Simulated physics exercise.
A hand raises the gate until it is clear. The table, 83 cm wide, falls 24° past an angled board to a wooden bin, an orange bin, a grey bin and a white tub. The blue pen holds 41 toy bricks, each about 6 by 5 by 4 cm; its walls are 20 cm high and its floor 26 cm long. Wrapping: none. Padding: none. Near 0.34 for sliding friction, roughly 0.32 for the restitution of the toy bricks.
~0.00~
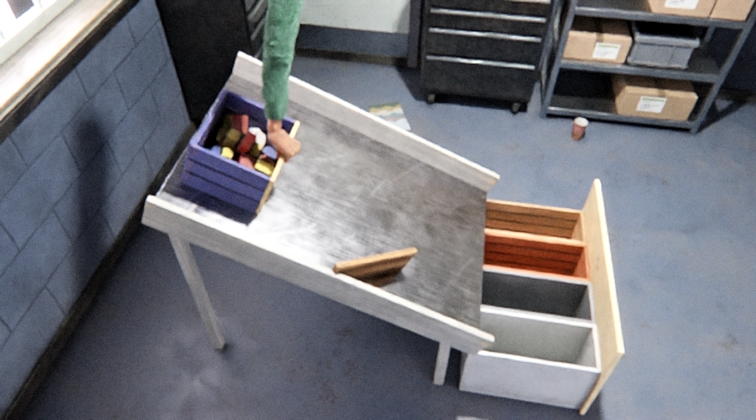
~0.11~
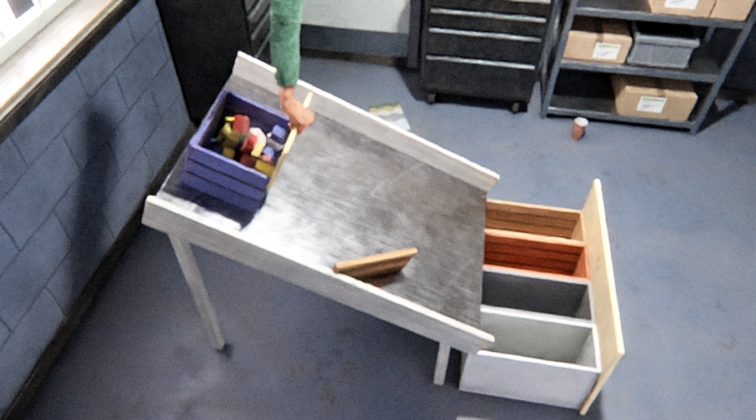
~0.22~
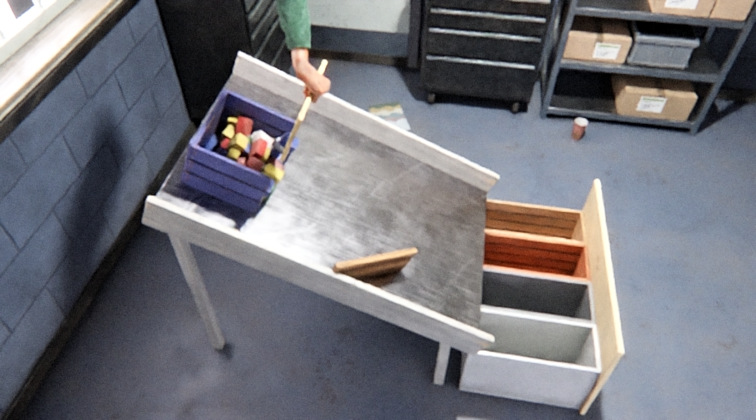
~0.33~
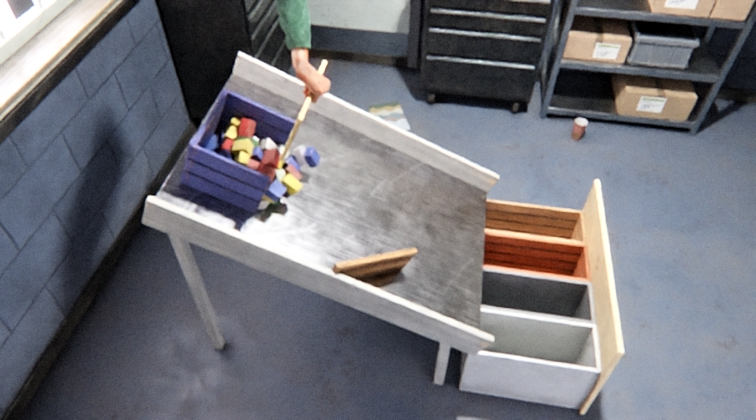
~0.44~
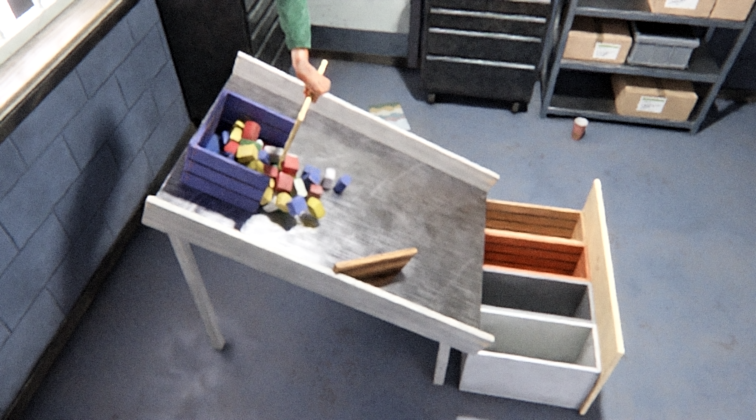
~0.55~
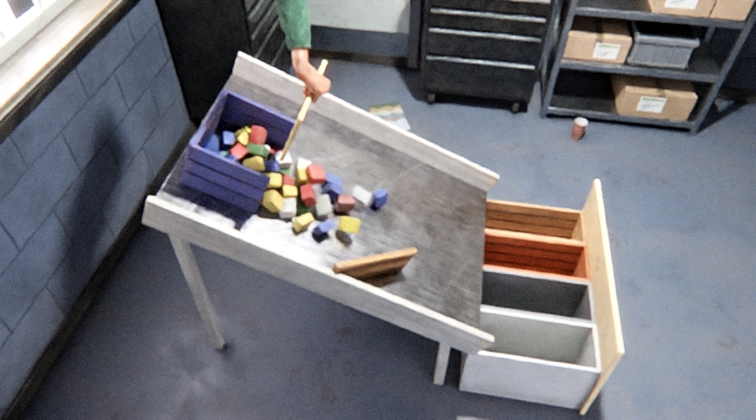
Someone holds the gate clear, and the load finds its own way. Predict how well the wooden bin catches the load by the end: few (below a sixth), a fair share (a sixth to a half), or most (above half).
It catches few, below a sixth.
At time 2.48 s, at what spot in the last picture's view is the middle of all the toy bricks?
(545, 323).
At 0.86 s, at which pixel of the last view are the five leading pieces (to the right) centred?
Mean position approx. (456, 253).
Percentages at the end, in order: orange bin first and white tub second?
It works out to roughly 35 per cent and 0 per cent, in that order.
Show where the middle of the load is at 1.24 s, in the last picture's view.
It's centred at about (407, 235).
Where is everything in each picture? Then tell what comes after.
In the first picture (we follow the rim corner now nearest the camera), blue pen at (195, 146); wooden bin at (584, 243); nothing out yet.
In the second picture, blue pen at (195, 146).
In the third picture, blue pen at (195, 146).
In the fourth picture, blue pen at (195, 146); 11 out.
In the fifth picture, blue pen at (195, 146); 17 out, the lowest brick at (342, 184).
In the sixth picture, blue pen at (195, 146); wooden bin at (584, 243); 20 out, the lowest brick at (380, 198).
After 0.86 s, 8 still in the blue pen, 32 on the slope and 1 in the air.
After 1.24 s, 2 in the orange bin, 5 in the grey bin, 31 on the slope and 3 in the air.
After 1.79 s, 9 in the orange bin, 17 in the grey bin, 11 on the slope and 4 in the air.
Outcome (at 2.48 s), 15 in the orange bin and 26 in the grey bin. Asked share, 0 of 41, 0 per cent.
